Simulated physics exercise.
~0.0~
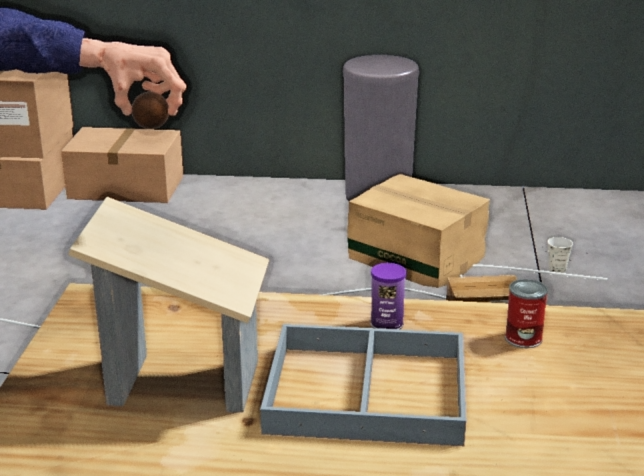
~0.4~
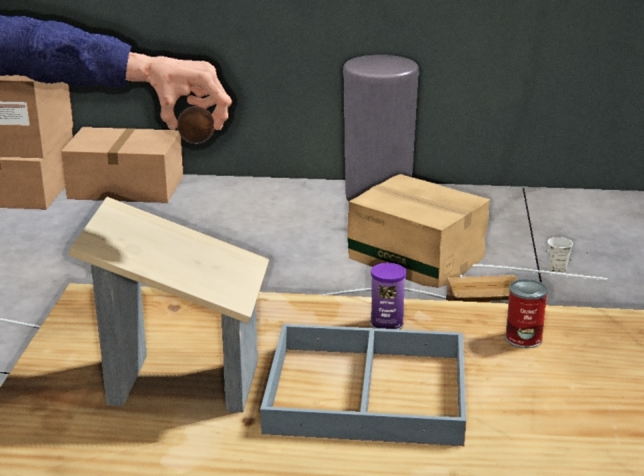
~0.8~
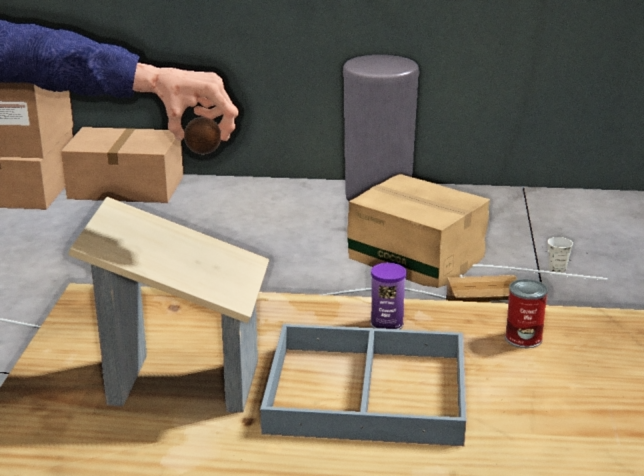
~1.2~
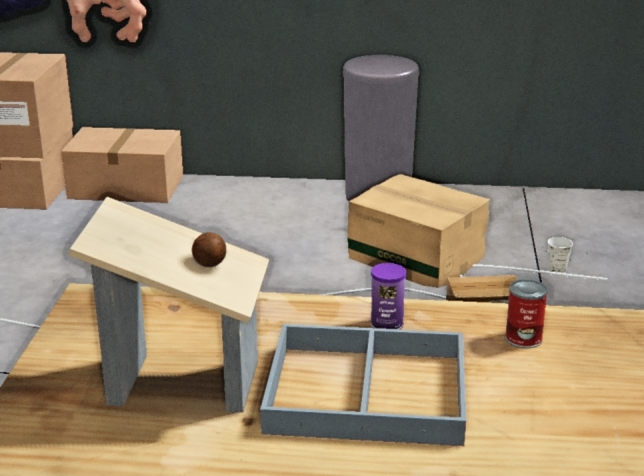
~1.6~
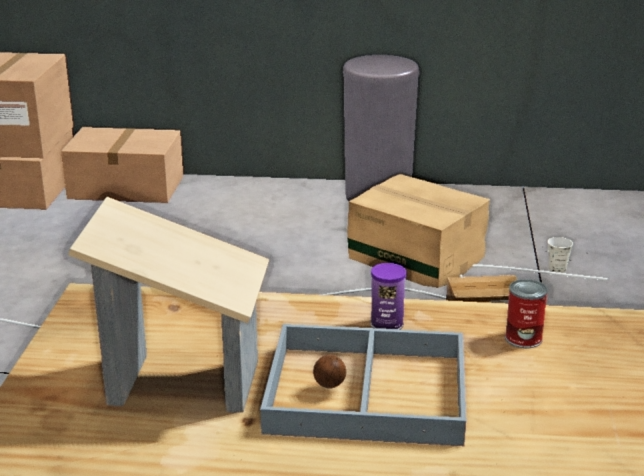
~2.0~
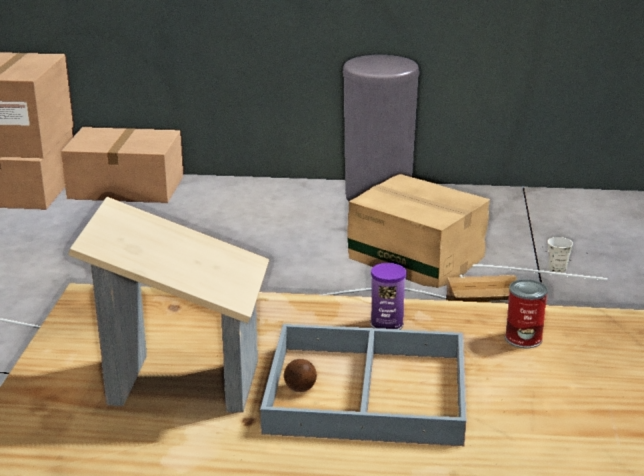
A hand releases a brown ball above a slanted board, and it ends in the tray's nearer bay.
